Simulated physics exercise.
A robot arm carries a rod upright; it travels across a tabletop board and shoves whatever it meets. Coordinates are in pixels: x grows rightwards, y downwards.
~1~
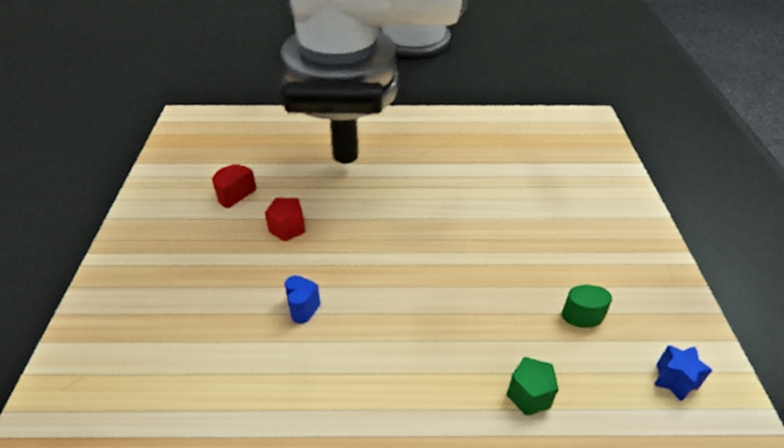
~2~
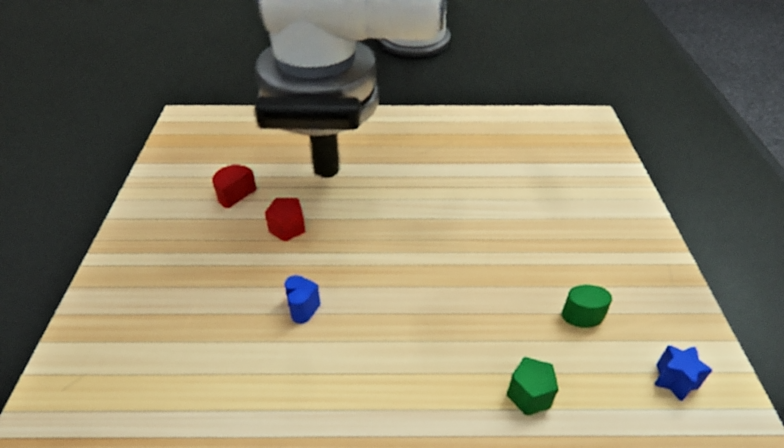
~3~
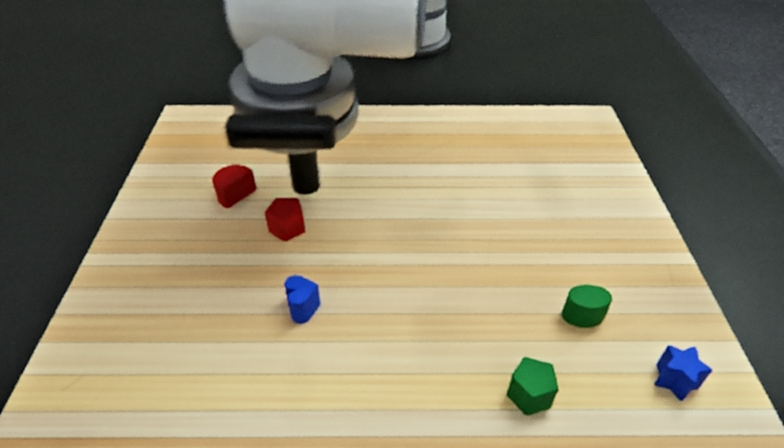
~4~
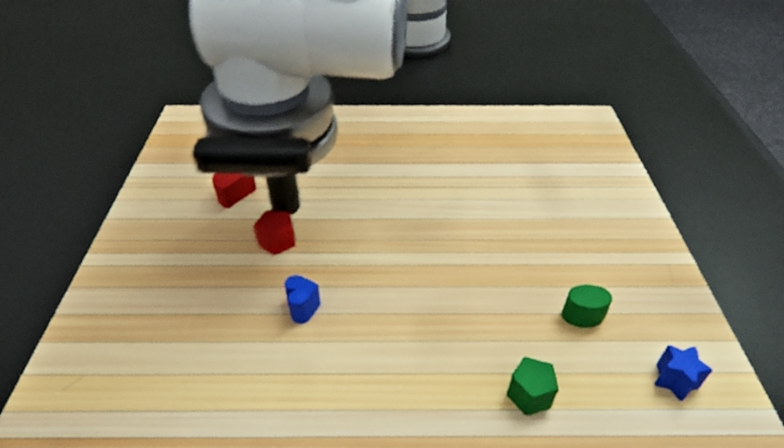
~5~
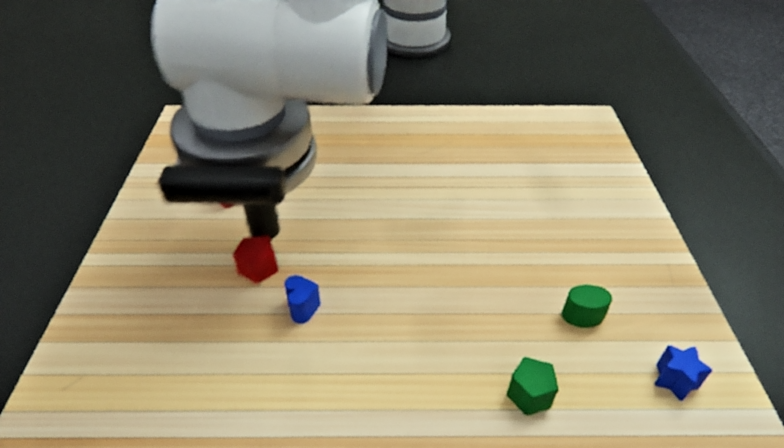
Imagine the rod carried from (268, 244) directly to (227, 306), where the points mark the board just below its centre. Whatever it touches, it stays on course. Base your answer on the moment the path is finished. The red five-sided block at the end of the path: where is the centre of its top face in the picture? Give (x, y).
It will end up at (215, 316).
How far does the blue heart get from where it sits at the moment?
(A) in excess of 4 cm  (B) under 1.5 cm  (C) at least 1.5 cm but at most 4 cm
B: Under 1.5 cm.
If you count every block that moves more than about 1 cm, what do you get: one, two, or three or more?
This push will displace one block.
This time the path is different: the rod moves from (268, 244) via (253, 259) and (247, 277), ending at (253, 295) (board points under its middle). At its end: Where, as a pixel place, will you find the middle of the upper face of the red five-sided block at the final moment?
Around pixel (231, 303).
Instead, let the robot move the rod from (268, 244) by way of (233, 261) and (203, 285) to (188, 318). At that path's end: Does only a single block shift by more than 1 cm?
That would be a yes.
What follows on the original path. Halfway along, rod (244, 261); red five-sided block (234, 280).
At the end, rod (223, 294); red five-sided block (215, 316); blue heart not moved.
